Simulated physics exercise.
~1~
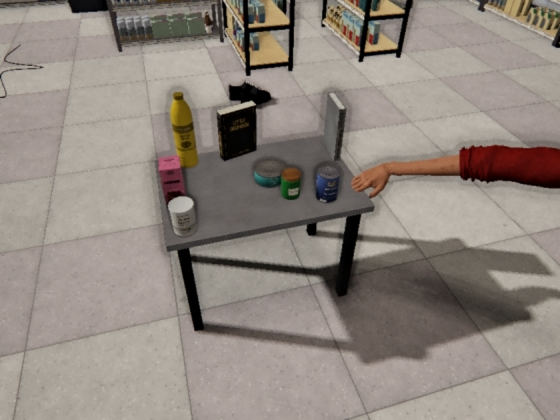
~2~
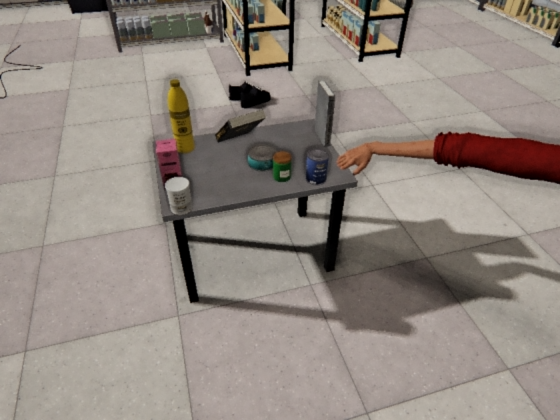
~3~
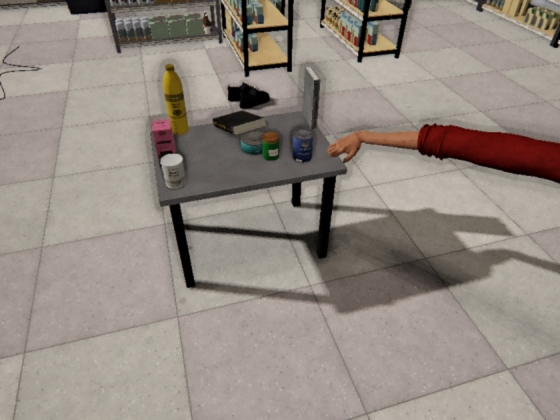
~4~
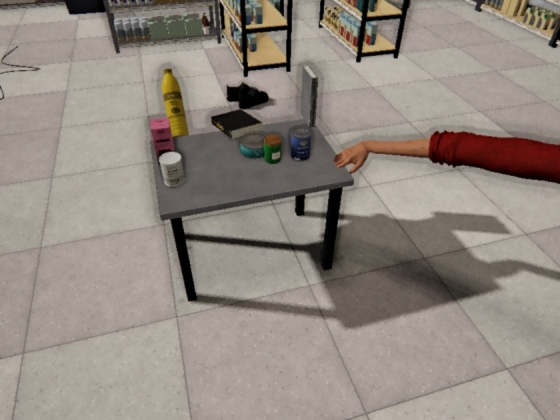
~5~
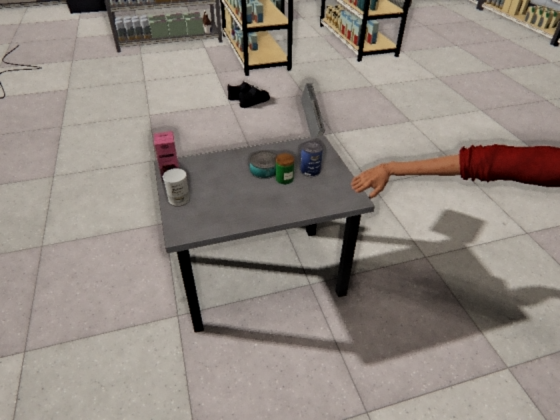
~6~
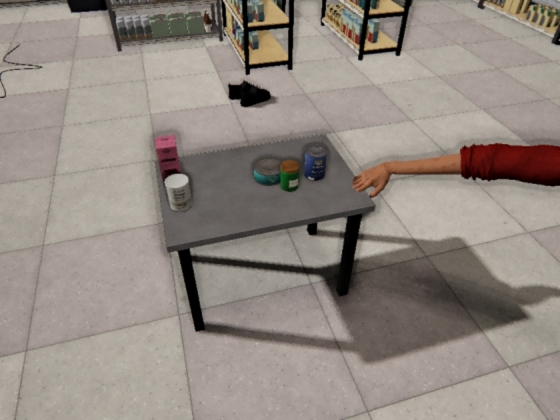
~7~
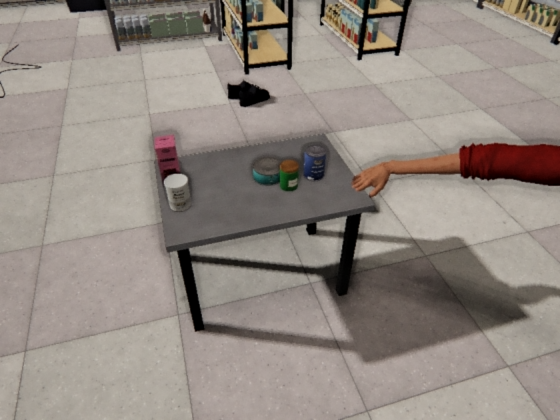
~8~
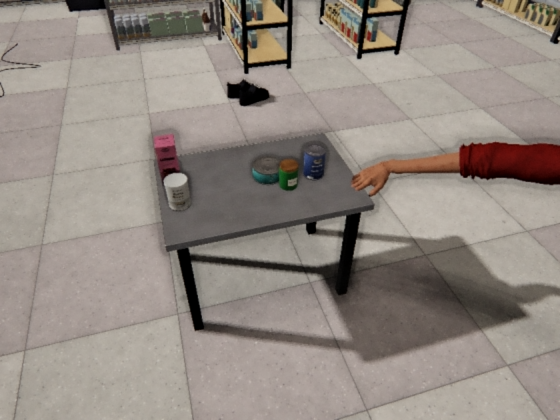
In a shop, a red-sleeved arm jerking a grey table away and back, toppling a black book, with bottle and books gone and five items standing.
